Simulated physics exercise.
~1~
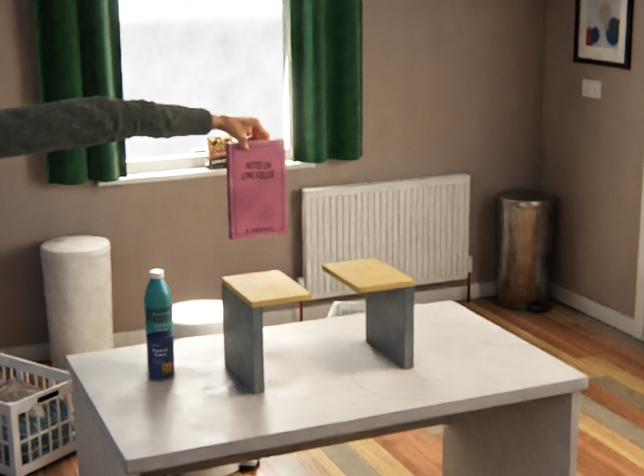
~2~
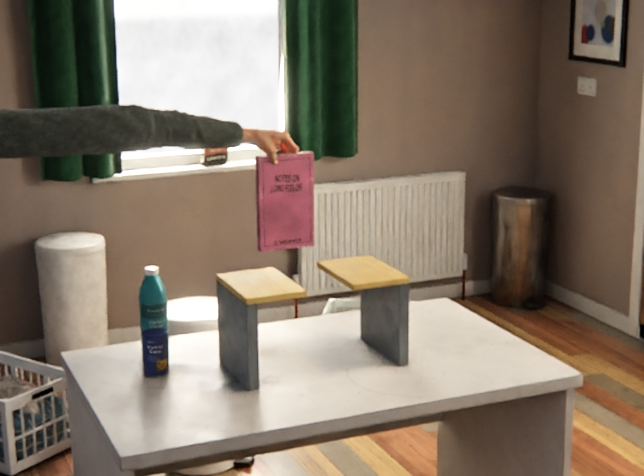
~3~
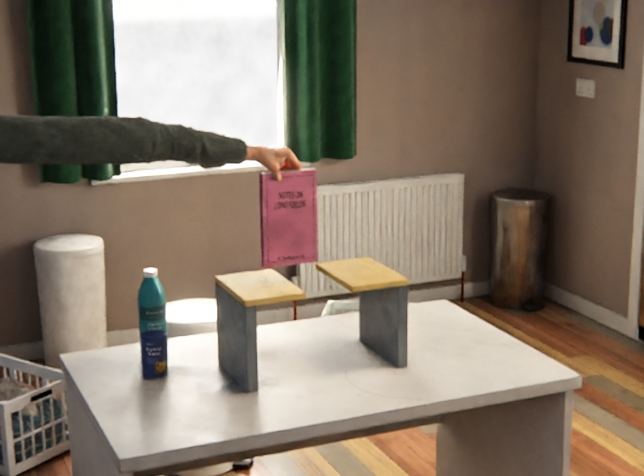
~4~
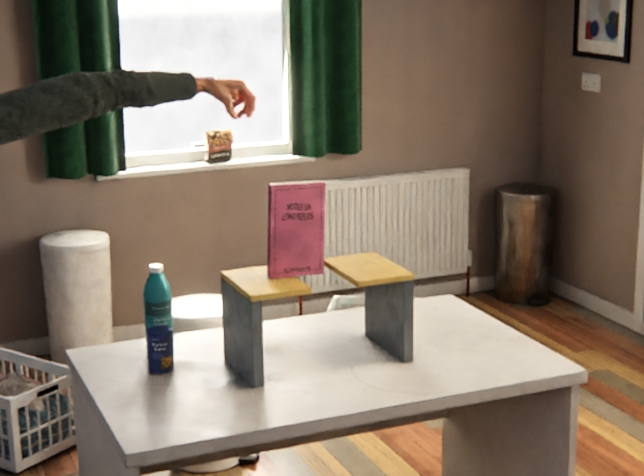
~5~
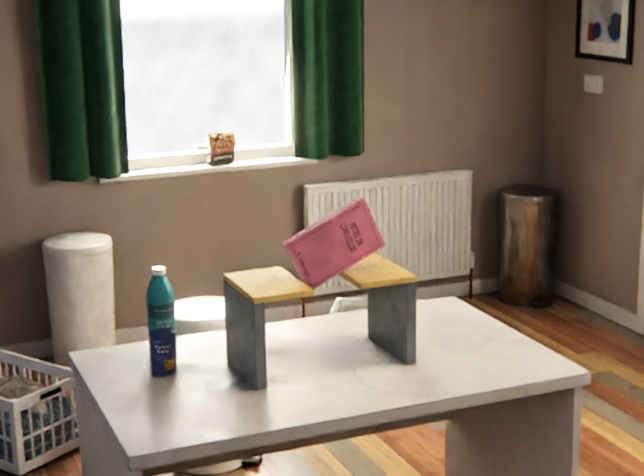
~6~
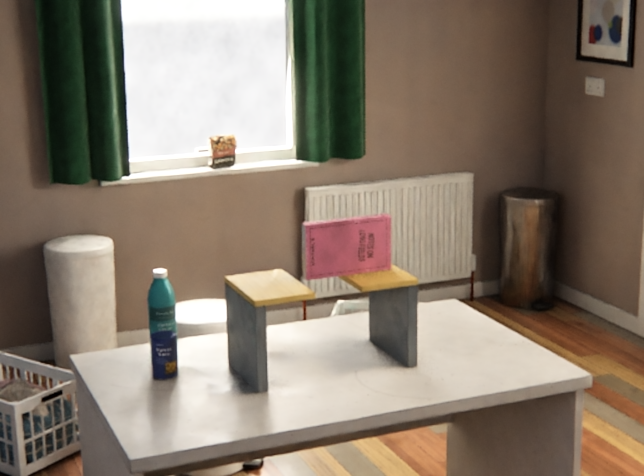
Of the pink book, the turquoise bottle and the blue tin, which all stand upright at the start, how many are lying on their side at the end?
One of them is, the pink book, which tips over and ends on its side at the supports.
